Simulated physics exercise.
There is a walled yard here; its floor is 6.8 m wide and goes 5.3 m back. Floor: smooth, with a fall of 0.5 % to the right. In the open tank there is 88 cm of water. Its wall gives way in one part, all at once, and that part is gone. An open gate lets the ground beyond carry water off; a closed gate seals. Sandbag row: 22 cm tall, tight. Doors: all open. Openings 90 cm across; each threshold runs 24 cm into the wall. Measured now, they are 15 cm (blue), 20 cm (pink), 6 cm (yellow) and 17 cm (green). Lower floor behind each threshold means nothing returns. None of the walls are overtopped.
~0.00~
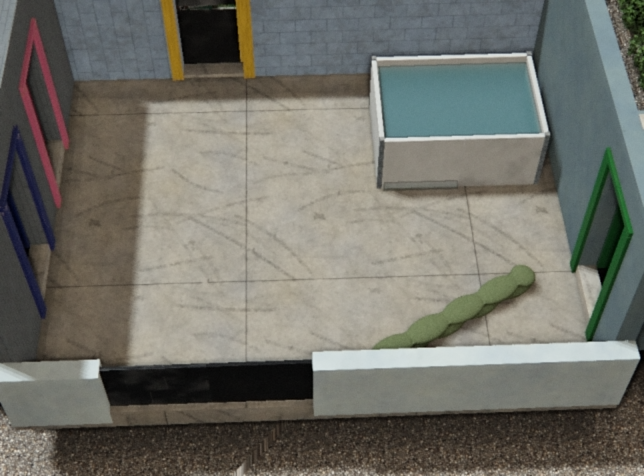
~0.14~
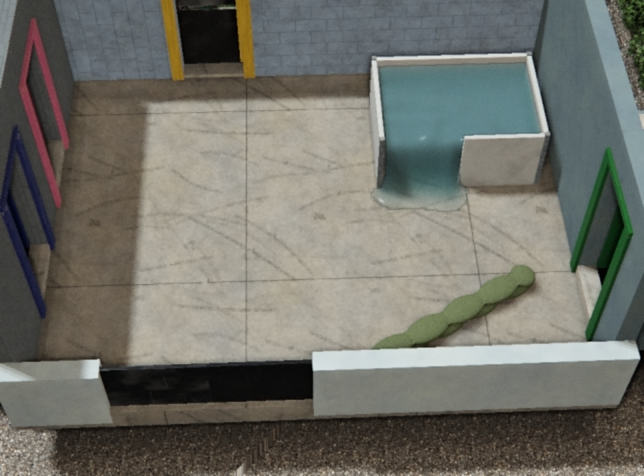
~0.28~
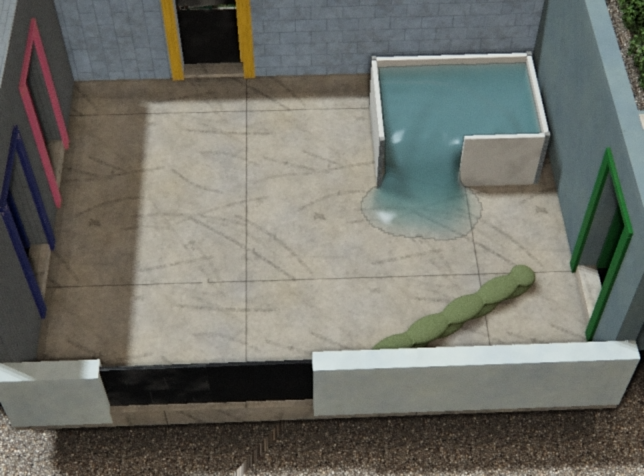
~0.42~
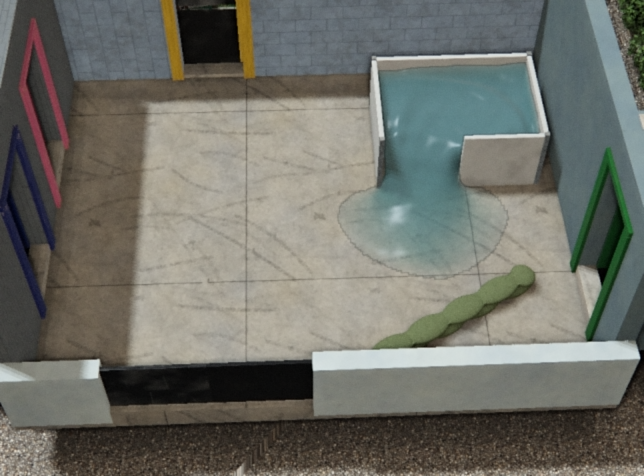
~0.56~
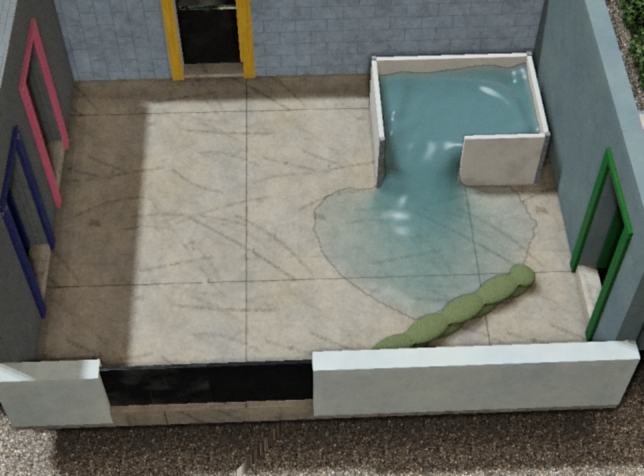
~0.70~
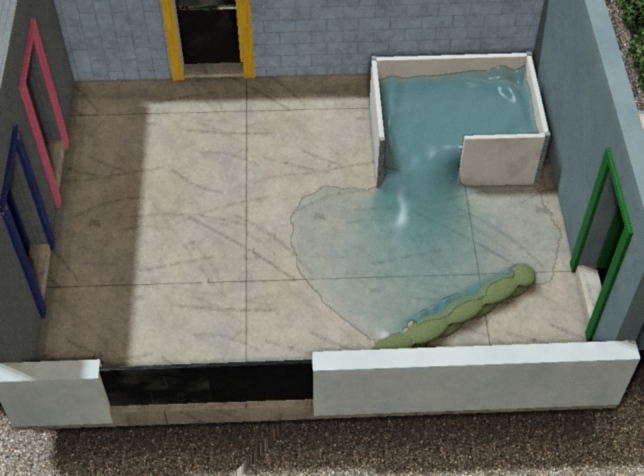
Water pours through a gap in the tank's front wall and spreads to the green sandbags.
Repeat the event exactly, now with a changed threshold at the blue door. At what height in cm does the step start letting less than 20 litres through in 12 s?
At about 14.5 cm.
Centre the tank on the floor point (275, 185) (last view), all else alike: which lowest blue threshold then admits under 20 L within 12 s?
Then about 12.0 centimetres at the least.
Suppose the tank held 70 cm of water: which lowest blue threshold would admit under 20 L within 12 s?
It would take a step of about 11.0 cm.
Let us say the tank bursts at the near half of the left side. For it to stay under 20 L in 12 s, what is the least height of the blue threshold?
A minimum of about 14.5 cm.
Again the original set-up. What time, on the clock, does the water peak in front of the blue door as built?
At about 3.4 s.
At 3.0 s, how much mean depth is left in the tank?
It averages roughly 30 centimetres.
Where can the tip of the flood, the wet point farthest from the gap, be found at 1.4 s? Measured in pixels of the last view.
Pixel: About (215, 391).
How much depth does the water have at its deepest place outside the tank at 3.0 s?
Roughly 38 cm.
After 1.4 s water covers 35 % of the floor, deepest (40 cm) near (471, 295); it has not reached the blue door.
After 3.0 s water covers 50 % of the floor, deepest (38 cm) near (34, 384); 15 cm at the blue door, 0 litres in over its 15 cm threshold.
After 12.0 s water covers 95 % of the floor, deepest (18 cm) near (503, 99); 6 cm at the blue door, 16 litres in over its 15 cm threshold.
At the blue door as built, the water arrived by 2.7 s and peaked near 19 cm at 3.4 s.
Run again over the same 12 s with other heights there, 31 litres in over 13 cm, 5 litres over 18 cm. The limit of 20 litres is kept from about 14.5 cm up.
